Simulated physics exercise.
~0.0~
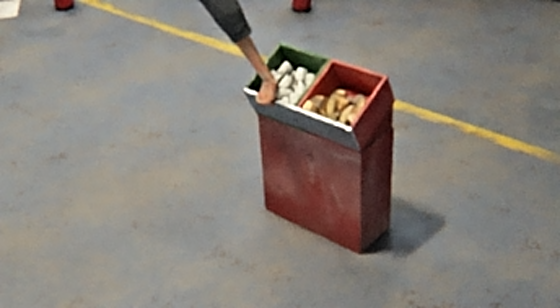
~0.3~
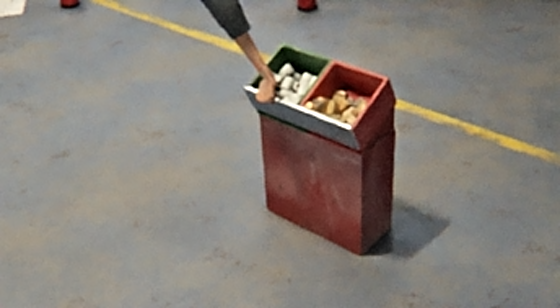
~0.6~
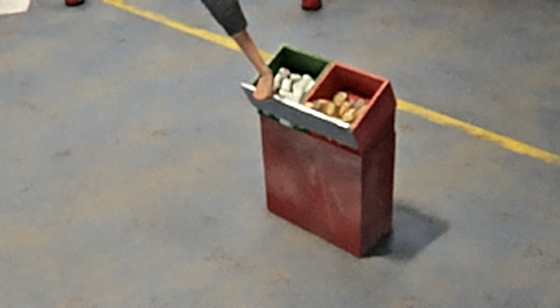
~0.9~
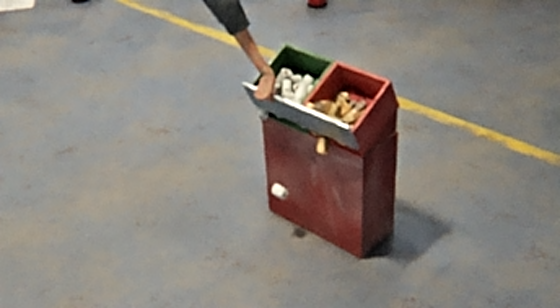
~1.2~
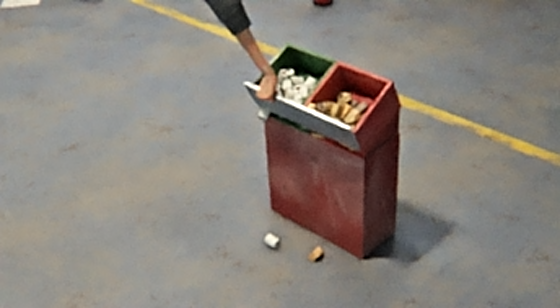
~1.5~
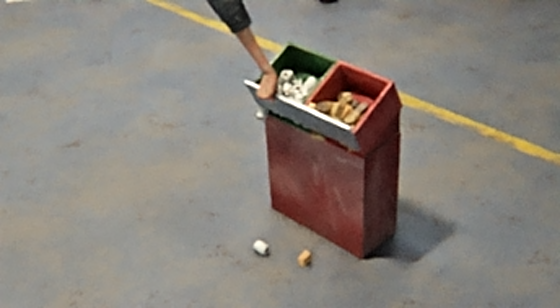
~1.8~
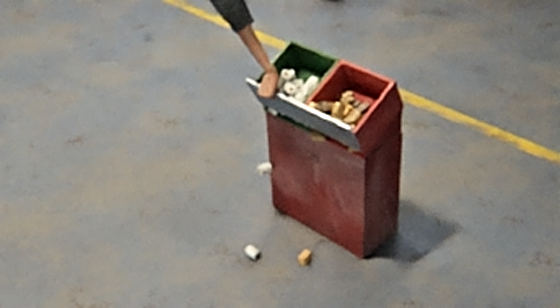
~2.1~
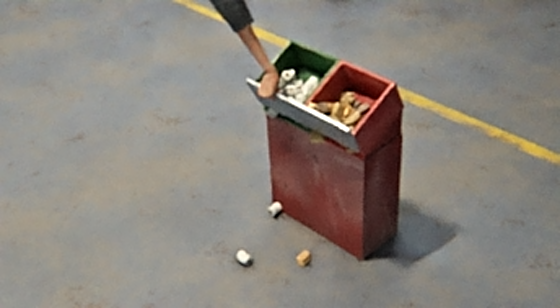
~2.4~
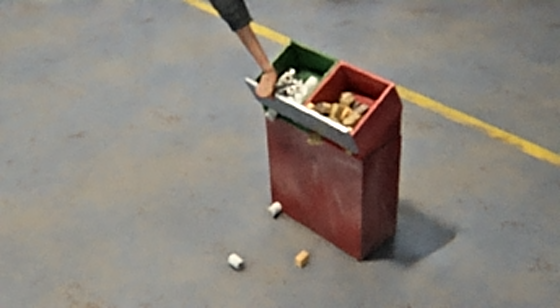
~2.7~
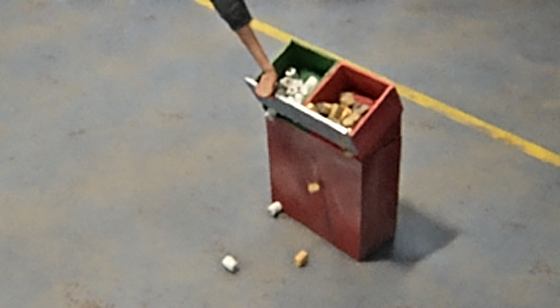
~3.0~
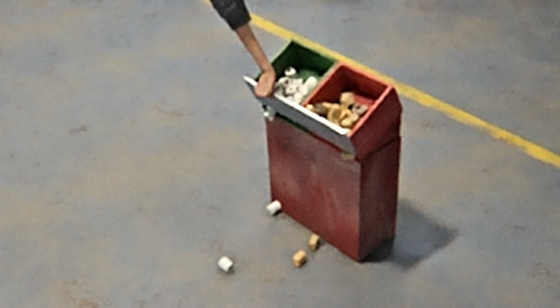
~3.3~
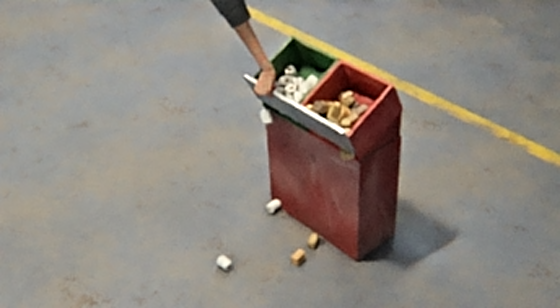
At the start, a hand holds the gate along the low front edge of a two-part bin, with white paper rolls in the green section and tan timber offcuts in the red one. The gate lifts slightly, and one white roll and one offcut drop down the front to the floor. The roll drifts a little further left while the offcut settles. Another white roll then falls and lands near the base, followed by a second offcut. Finally, one more white roll hangs just below the gate, with the hand still there and most pieces still inside.
